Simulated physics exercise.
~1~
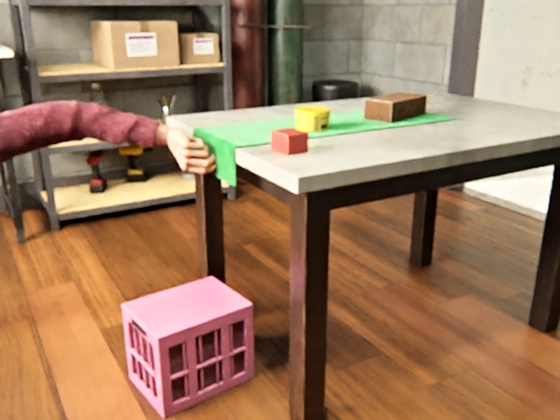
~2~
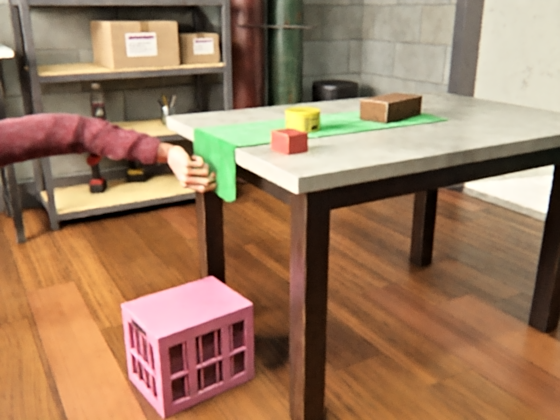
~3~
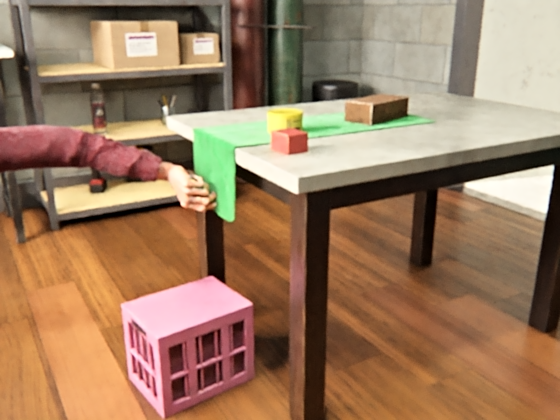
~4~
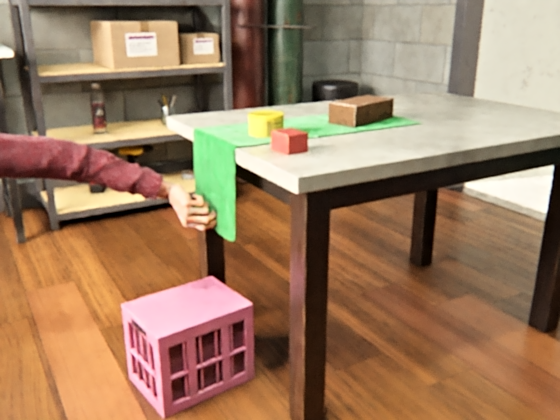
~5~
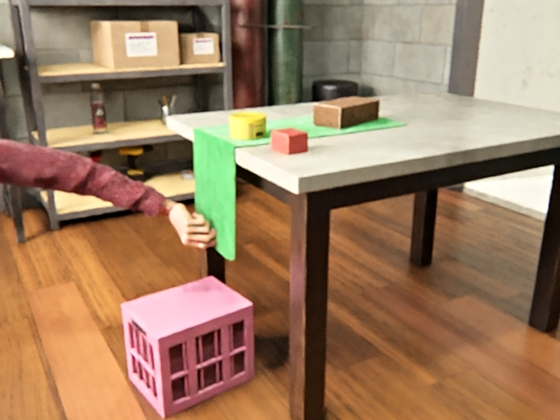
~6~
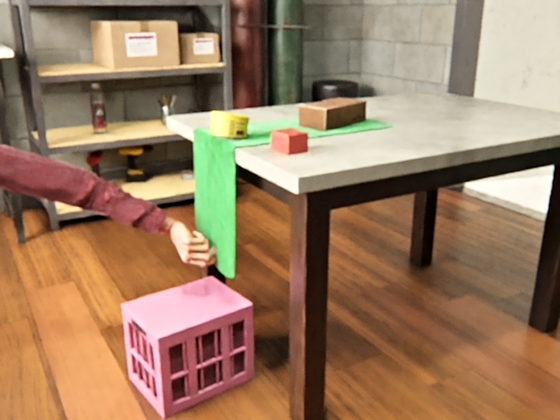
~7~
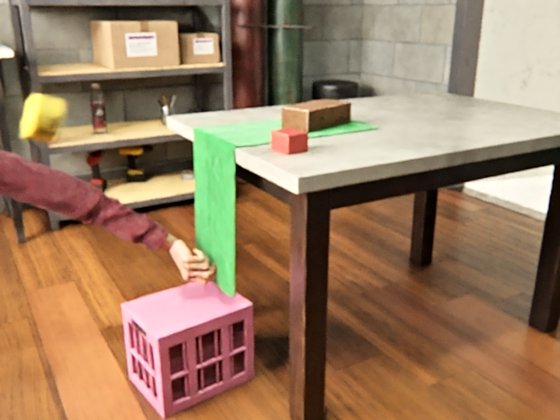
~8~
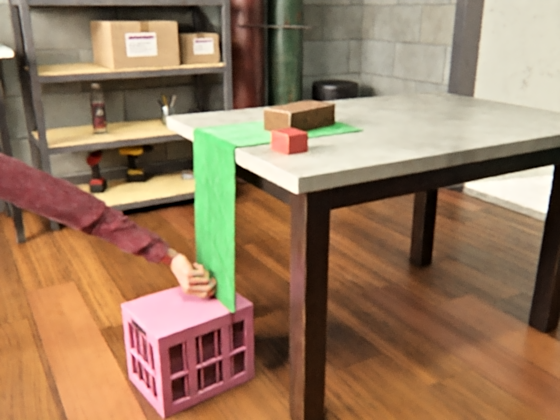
A hand in a dark red sleeve reaches in from the left and grips the end of a green cloth on a grey-topped table, seen from a still camera in a room with shelves behind. A yellow tub and a brown brick rest on the cloth, a red block sits near the table's front edge, and a pink crate stands on the wooden floor below. The hand draws the cloth steadily down, carrying the tub and brick left. As the hem nears the crate, the tub leaves the table and passes out of view at left. Finally the hem reaches the crate, with the brick and the unmoved red block still on the table.
